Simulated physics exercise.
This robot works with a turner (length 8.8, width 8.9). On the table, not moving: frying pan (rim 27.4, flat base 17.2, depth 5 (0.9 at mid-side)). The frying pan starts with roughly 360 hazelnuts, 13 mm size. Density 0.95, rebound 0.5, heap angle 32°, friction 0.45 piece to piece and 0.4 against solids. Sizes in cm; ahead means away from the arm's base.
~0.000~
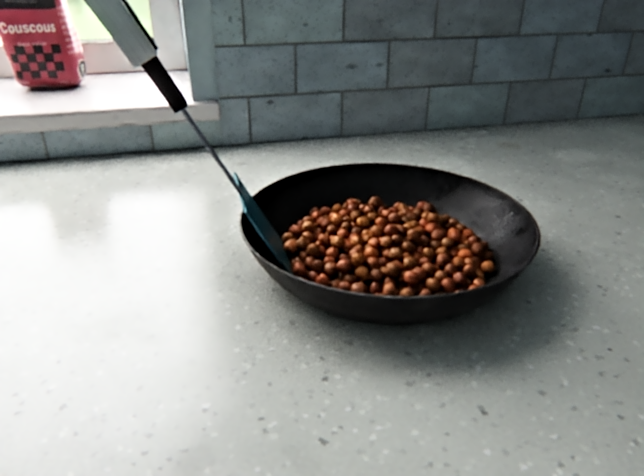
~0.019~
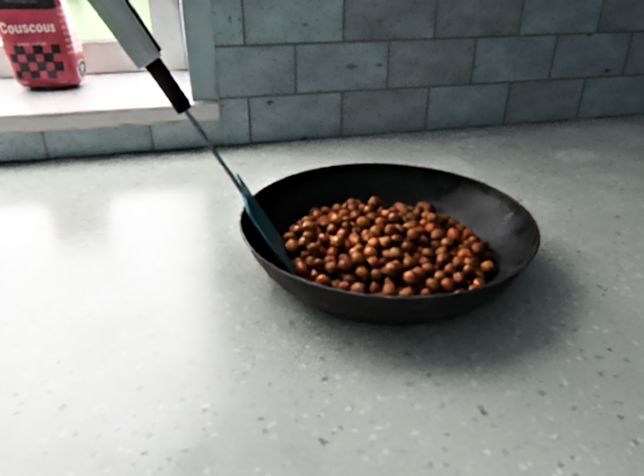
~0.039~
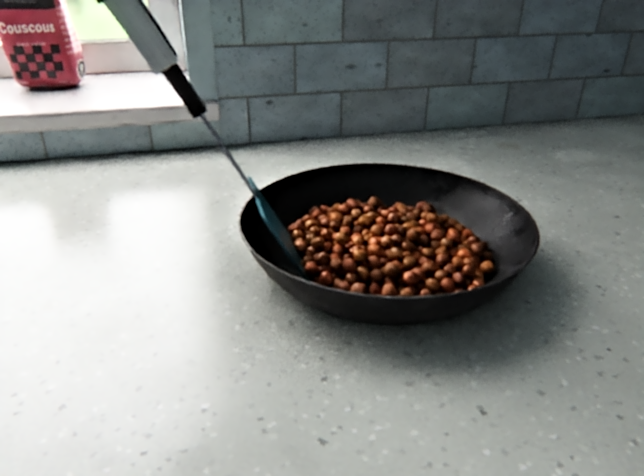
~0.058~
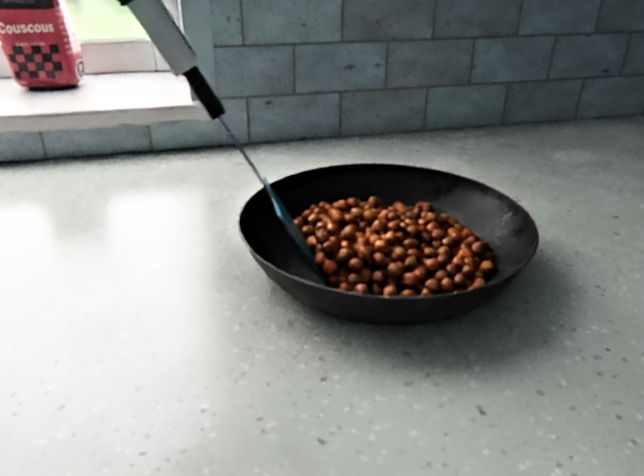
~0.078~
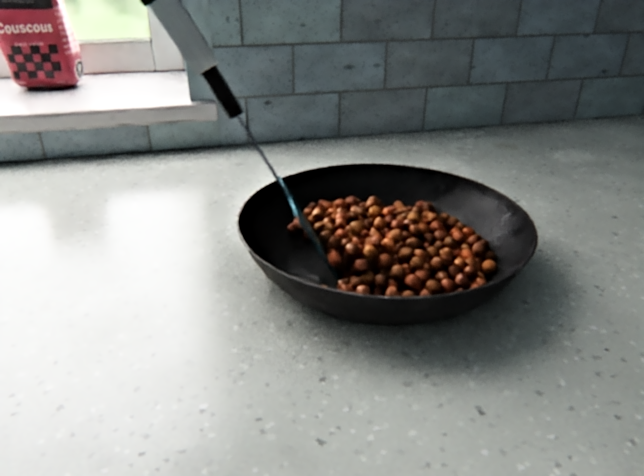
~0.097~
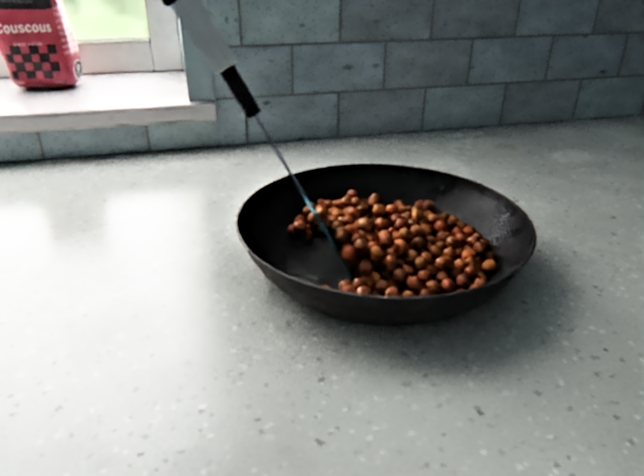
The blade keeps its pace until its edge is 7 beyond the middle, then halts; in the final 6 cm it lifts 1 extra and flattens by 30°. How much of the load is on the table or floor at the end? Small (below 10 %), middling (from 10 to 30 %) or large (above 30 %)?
On the table or floor the share is small, below 10 %.
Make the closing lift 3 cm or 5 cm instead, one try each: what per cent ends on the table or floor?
Some 0 and 5 per cent.
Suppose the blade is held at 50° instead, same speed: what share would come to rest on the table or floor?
It would be near 0 per cent.
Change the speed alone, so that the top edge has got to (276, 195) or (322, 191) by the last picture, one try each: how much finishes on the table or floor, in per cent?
Some 0 and 5 per cent.
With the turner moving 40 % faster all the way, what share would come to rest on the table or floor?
Then about 5 per cent.
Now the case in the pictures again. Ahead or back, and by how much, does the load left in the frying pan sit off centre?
Some 5.0 cm ahead.
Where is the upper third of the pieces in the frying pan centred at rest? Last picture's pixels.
Around (470, 217).
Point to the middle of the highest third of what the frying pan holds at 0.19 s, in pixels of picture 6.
Around (426, 225).
After 0.14 s, sloping 62°, highest piece 5 above the table; 359 in the frying pan.
After 0.19 s, sloping 49°, highest piece 5 above the table; 359 in the frying pan.
After 0.42 s, sloping 32°, highest piece 6 above the table; 352 in the frying pan, 5 on the table or floor, 2 on the blade or in flight.
After 1.47 s, sloping 32°, highest piece 6 above the table; 351 in the frying pan, 8 on the table or floor.
At rest, 351 in the frying pan, 8 on the table or floor. That is 2 % on the table or floor.
